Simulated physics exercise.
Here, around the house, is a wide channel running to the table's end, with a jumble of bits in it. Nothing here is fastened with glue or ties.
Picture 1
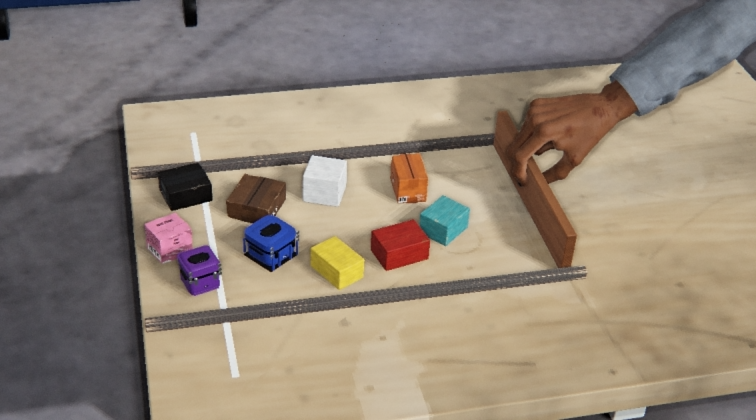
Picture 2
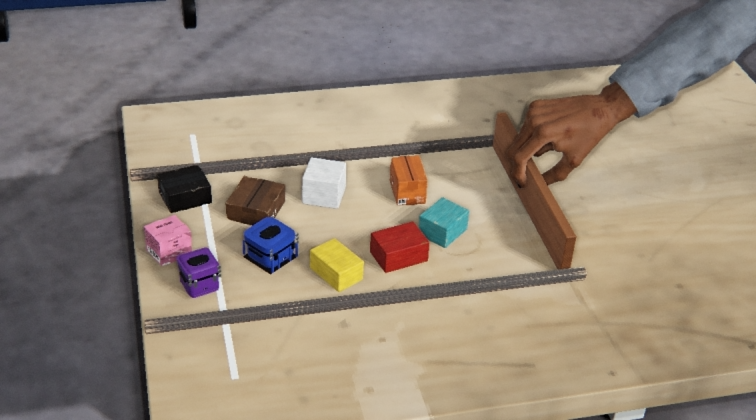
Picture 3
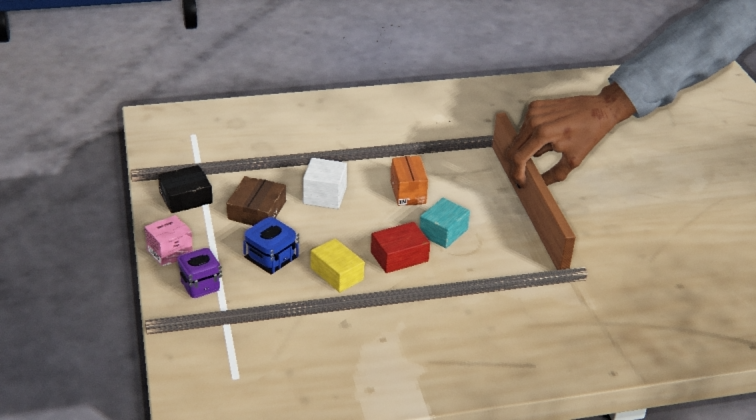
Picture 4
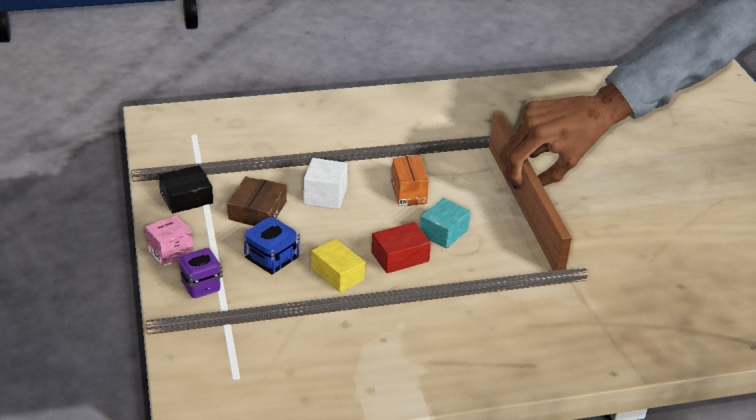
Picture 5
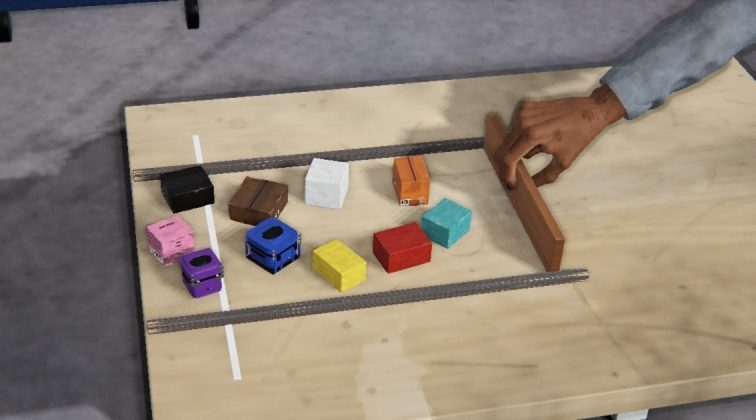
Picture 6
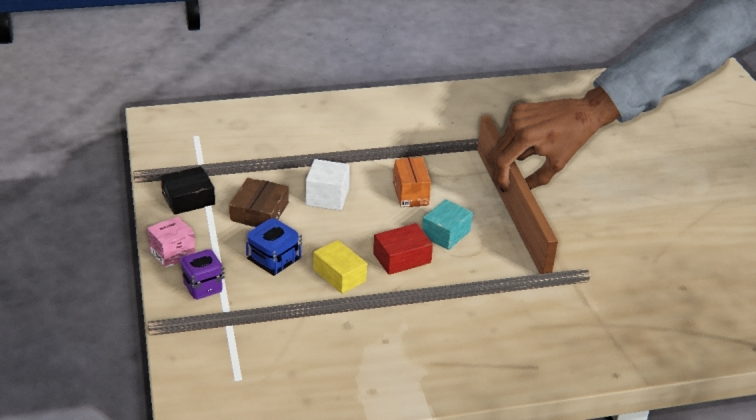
On a wooden tabletop, a hand slides an upright brown board slightly left between two rails, the coloured boxes staying still.
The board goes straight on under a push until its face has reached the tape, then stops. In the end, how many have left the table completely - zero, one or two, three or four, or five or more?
Count off: Three, maybe four.
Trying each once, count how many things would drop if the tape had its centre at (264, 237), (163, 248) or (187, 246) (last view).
Counts per try: 0; 7; 7.
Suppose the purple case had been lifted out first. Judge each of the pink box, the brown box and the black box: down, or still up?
Pink box - gone, brown box - gone, black box - gone.
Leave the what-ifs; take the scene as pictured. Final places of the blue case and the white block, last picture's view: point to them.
About (161, 262), and the other about (158, 201).
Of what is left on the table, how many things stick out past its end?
Number: 1.
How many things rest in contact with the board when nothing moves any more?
Contact count: 3.
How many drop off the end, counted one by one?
Exactly 4.
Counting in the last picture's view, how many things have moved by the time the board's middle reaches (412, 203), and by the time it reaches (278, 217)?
Counts: 4, 10.
Soon after, none off yet; pink box at rest near (172, 242); black box at rest near (188, 190); purple case at rest near (202, 275).
Then, none off yet; pink box at rest near (172, 242); black box moved a little near (166, 191); purple case at rest near (202, 275).
At rest, the number that fall off is three or four; fallen, brown box, purple case, black box and pink box.
